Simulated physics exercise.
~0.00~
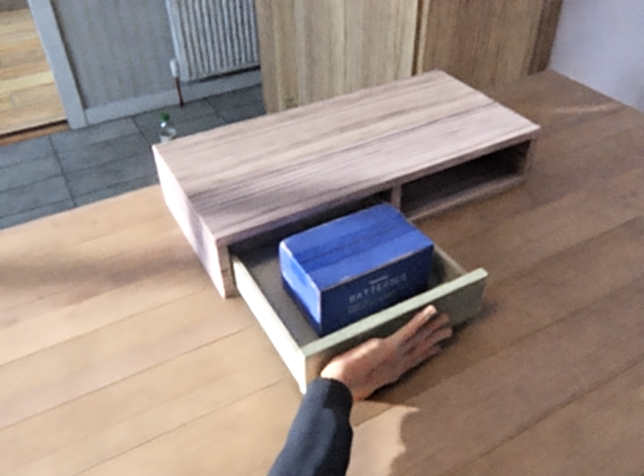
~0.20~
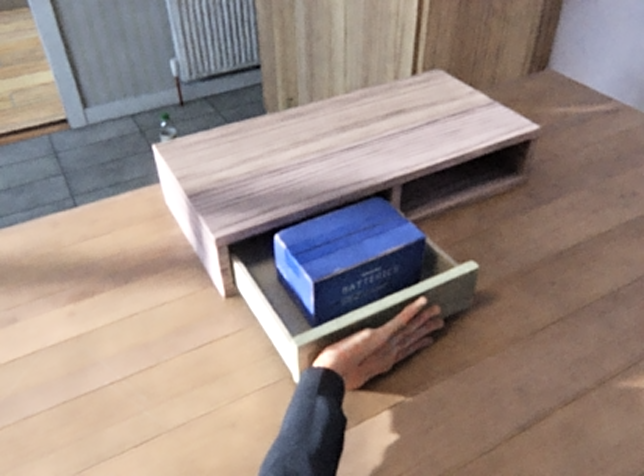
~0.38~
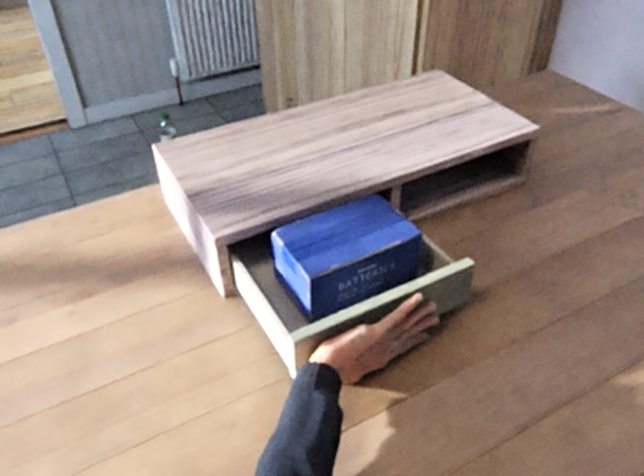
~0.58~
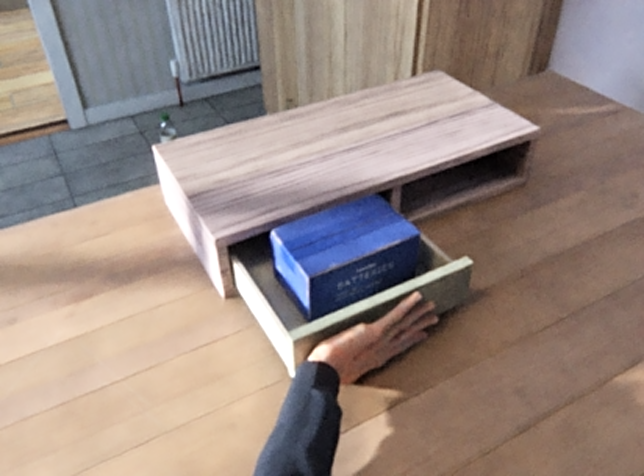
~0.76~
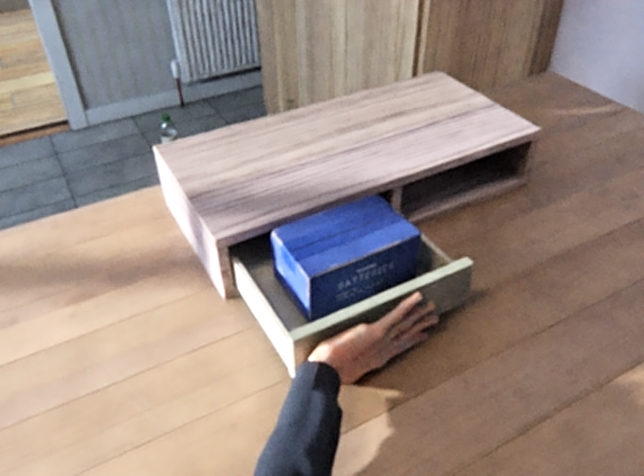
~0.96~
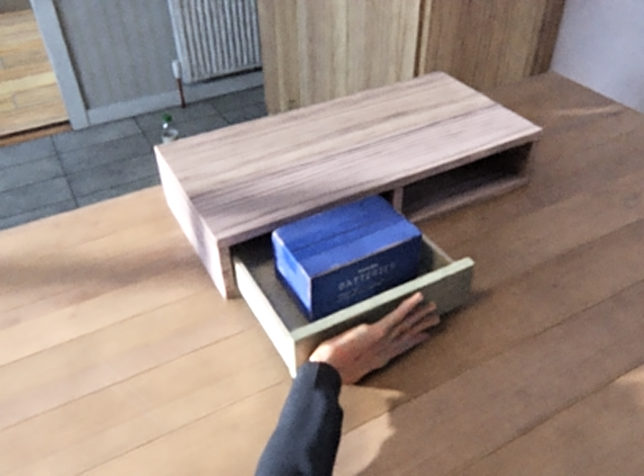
On a wooden surface, a low wooden unit stands with its left drawer open and a blue box inside, a dark-sleeved hand against the drawer front. The hand pushes the drawer in slightly, the box shifting back with it. Then hand, drawer and box stay almost still, the drawer still open.
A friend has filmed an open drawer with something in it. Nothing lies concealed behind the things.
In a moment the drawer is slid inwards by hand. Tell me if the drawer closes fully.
Odds are the drawer stays partway out afterwards.
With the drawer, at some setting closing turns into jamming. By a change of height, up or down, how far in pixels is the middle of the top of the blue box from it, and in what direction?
Push it down about 12 pixels and it flips.
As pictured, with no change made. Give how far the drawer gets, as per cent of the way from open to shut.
Around 35 %.
By 1.22 s, drawer starting in.
By 1.48 s, drawer about half in.
When it is over (2.4 s), the drawer stays ajar.
